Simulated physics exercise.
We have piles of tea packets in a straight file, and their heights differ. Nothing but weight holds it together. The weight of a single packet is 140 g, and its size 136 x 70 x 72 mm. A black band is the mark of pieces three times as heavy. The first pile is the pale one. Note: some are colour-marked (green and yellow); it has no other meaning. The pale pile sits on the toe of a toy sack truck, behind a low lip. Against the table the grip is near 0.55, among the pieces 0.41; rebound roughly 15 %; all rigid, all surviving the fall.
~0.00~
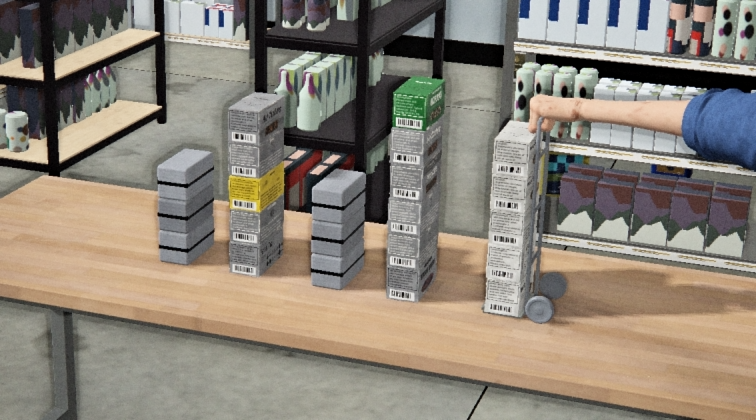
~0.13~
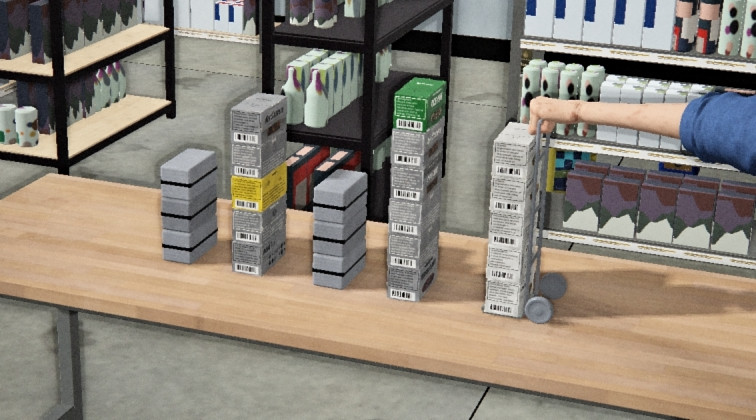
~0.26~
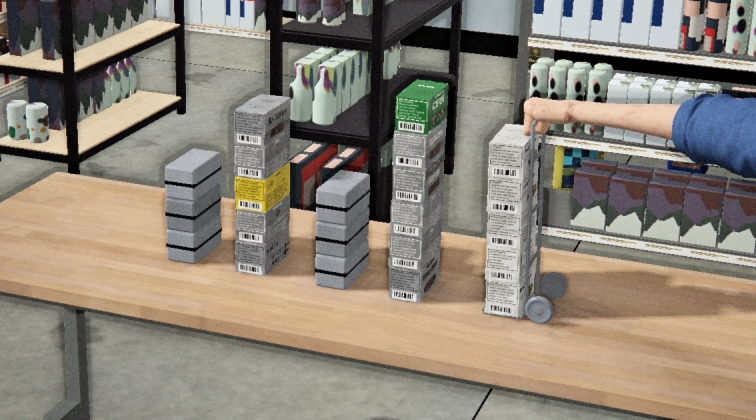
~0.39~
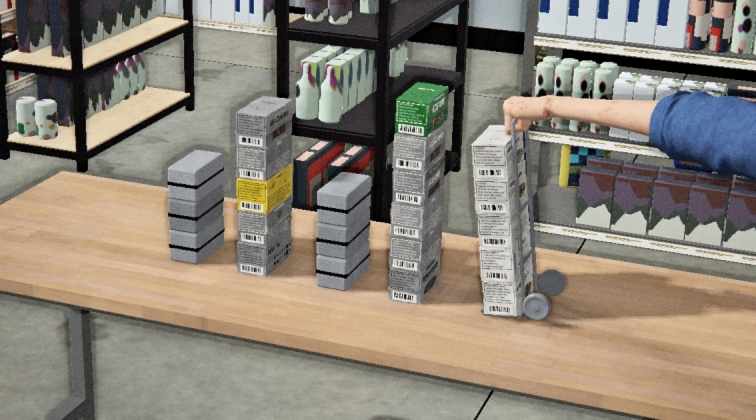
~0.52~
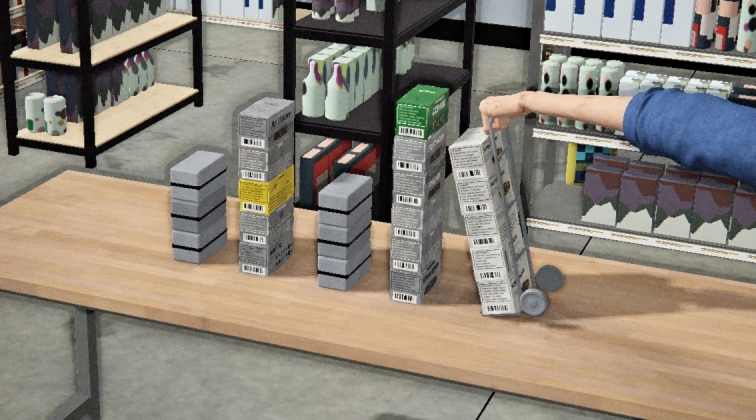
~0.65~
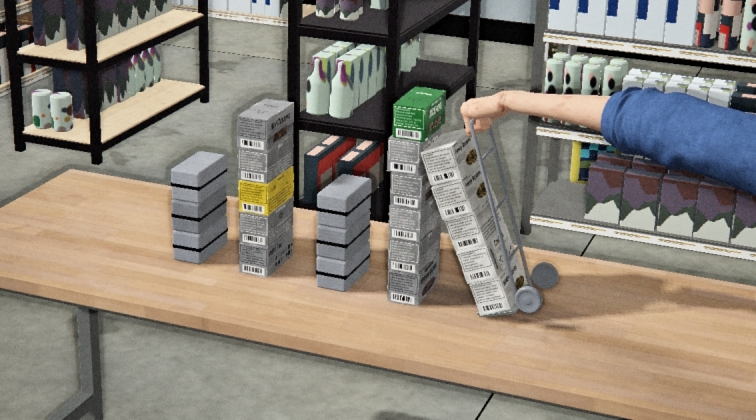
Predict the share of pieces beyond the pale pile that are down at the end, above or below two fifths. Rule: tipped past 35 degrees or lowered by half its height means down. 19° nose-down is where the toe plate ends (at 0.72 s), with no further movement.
The share ends above two fifths.
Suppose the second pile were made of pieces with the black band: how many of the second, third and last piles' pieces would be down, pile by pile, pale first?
Down by pile: Second 0, third 0, last 0.
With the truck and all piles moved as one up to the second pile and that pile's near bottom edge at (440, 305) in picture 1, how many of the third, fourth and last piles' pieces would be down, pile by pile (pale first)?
After that shift, the third pile would have 3 down, the fourth 5 and the last 3.
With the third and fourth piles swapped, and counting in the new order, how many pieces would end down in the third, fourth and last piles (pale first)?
After the swap, the third pile would have 4 down, the fourth 3 and the last 3.
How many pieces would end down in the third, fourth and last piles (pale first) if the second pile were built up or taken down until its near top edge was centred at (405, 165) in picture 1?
Third 3, fourth 2, last 1.
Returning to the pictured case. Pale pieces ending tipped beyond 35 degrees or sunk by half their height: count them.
Exactly 5 pale pieces do.
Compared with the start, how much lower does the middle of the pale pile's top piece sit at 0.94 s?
4 cm lower.
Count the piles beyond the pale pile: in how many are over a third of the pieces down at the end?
All told, the figure is 4.
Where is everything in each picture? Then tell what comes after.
In the first picture (places mark the middle of the side facing us; the camera moves round a little), truck frame (537, 161) 0° forward; yellow packet (244, 195); green packet (409, 112); the rest undisturbed.
The second picture shows truck frame (536, 163) 0° forward; green packet (410, 113).
The third picture shows truck frame (532, 163) 2° forward; green packet (411, 116).
The fourth picture shows truck frame (515, 161) 7° forward, top of the pale pile leaning 7°; green packet (411, 119); the rest undisturbed.
The fifth picture shows truck frame (496, 160) 14° forward, top of the pale pile leaning 15°; green packet (412, 121); the rest undisturbed.
The sixth picture shows truck frame (481, 161) 18° forward, top of the pale pile leaning 21°; green packet (409, 124); yellow packet (253, 198); one has shifted.
After 0.94 s, 5 of the pale pile down; none of the 17 other packets down, 6 disturbed; green packet leaning 14°.
After 1.26 s, 5 of the pale pile down; 4 of the 17 other packets down; green packet leaning 47°, 9 cm lower; yellow packet leaning 8°.
After 1.58 s, 5 of the pale pile down; 10 of the 17 other packets down; green packet leaning 22°, 13 cm lower; yellow packet leaning 21°.
After 2.04 s, 5 of the pale pile down; 16 of the 17 other packets down; green packet on its side; yellow packet on its side.
At rest (3.3 s), 5 of the pale pile down; 17 of the 17 other packets down; green packet on its side; yellow packet on its side. That is 100 per cent. As the last picture would show them, middles, green packet near (144, 170), yellow packet near (163, 202).
